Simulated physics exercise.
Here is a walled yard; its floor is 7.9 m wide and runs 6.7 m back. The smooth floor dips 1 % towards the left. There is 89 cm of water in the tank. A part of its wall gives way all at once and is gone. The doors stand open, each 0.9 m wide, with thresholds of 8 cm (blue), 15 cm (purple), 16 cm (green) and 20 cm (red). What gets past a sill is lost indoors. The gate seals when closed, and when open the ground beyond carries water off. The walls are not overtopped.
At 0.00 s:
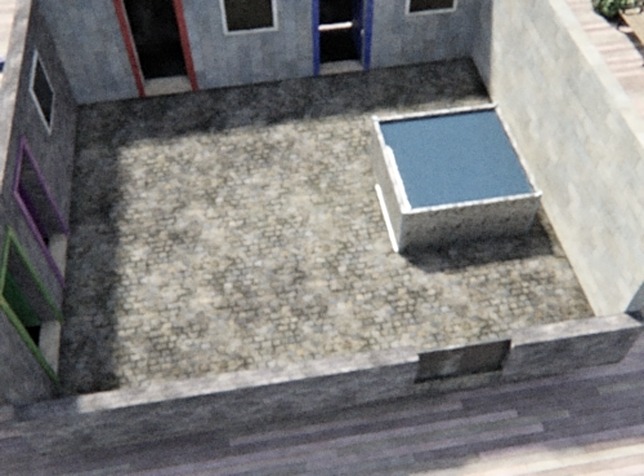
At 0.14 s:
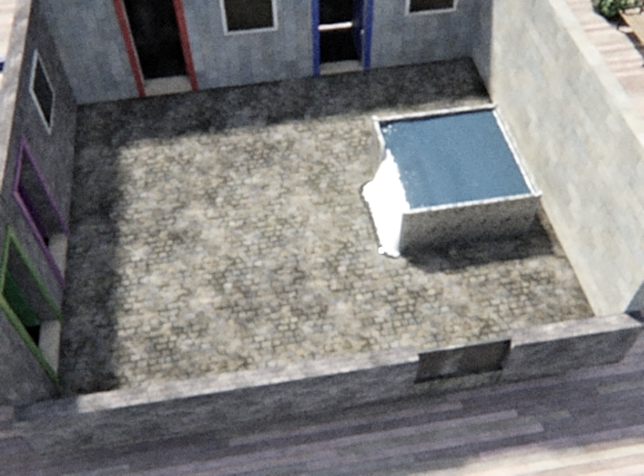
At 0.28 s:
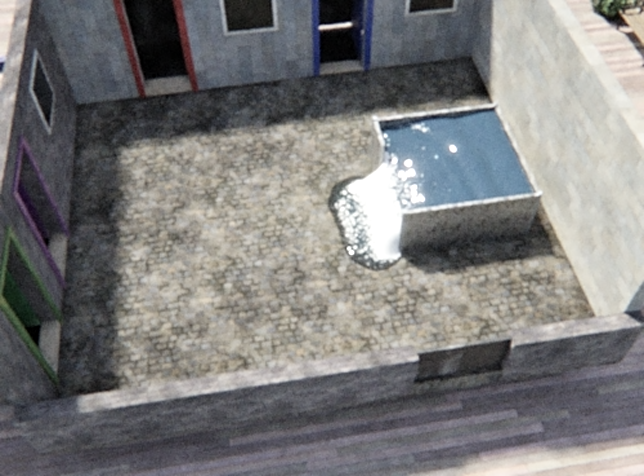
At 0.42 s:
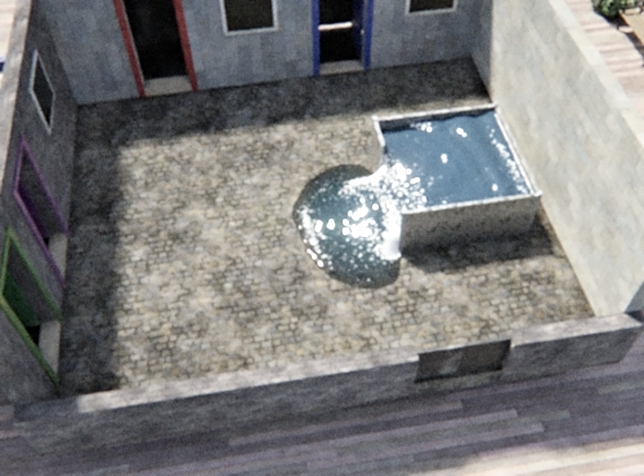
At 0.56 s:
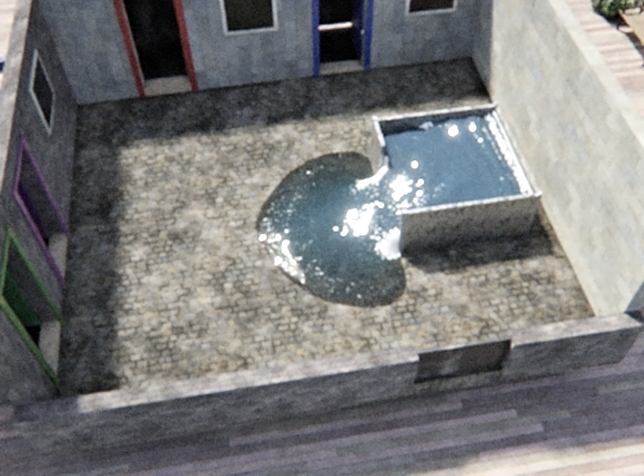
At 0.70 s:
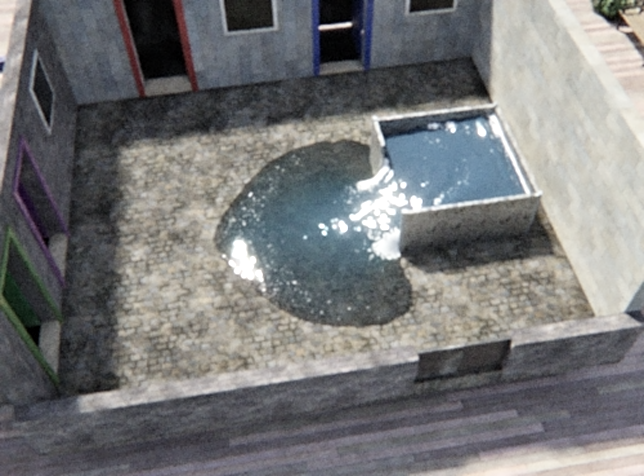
Water burst out through the left side of a raised tank in a walled stone yard, foaming white at first, then spread leftward across the paved floor in a wide, rounded, glinting pool.
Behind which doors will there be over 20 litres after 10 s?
The water let in: At the blue door it keeps below the limit; at the purple door it goes over the limit; at the green door it goes over the limit; at the red door it keeps below the limit.
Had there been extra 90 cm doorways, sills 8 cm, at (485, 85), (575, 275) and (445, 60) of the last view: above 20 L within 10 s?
In that order: Not over, below, not over.
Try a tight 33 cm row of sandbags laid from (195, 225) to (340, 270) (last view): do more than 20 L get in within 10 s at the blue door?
Then: Blue below.
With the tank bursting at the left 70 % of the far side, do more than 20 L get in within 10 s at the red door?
Then: Red below.
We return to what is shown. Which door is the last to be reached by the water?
Last comes the blue one.
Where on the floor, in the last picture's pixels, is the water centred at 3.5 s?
Around (242, 240).
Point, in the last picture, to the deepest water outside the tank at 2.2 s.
At about (54, 427).
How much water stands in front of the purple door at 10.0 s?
Roughly 10.0 cm deep.
After 1.4 s water covers 45 % of the floor and is deepest (46 cm) near (389, 230); blue door not reached, purple door 20 cm at the sill, 0 L in, green door not reached, red door not reached.
After 2.2 s water covers 55 % of the floor and is deepest (65 cm) near (54, 427); blue door not reached, purple door 31 cm at the sill, 60 L in, green door 29 cm at the sill, 16 L in, red door not reached.
After 3.5 s water covers 60 % of the floor and is deepest (34 cm) near (135, 390); blue door not reached, purple door 22 cm at the sill, 141 L in, green door 31 cm at the sill, 107 L in, red door 5 cm at the sill, 0 L in.
After 6.0 s water covers 65 % of the floor and is deepest (22 cm) near (78, 110); blue door 3 cm at the sill, 0 L in, purple door 14 cm at the sill, 169 L in, green door 15 cm at the sill, 162 L in, red door 12 cm at the sill, 0 L in.
After 10.0 s water covers 95 % of the floor and is deepest (13 cm) near (69, 232); blue door 5 cm at the sill, 0 L in, purple door 10 cm at the sill, 169 L in, green door 10 cm at the sill, 162 L in, red door 12 cm at the sill, 0 L in.
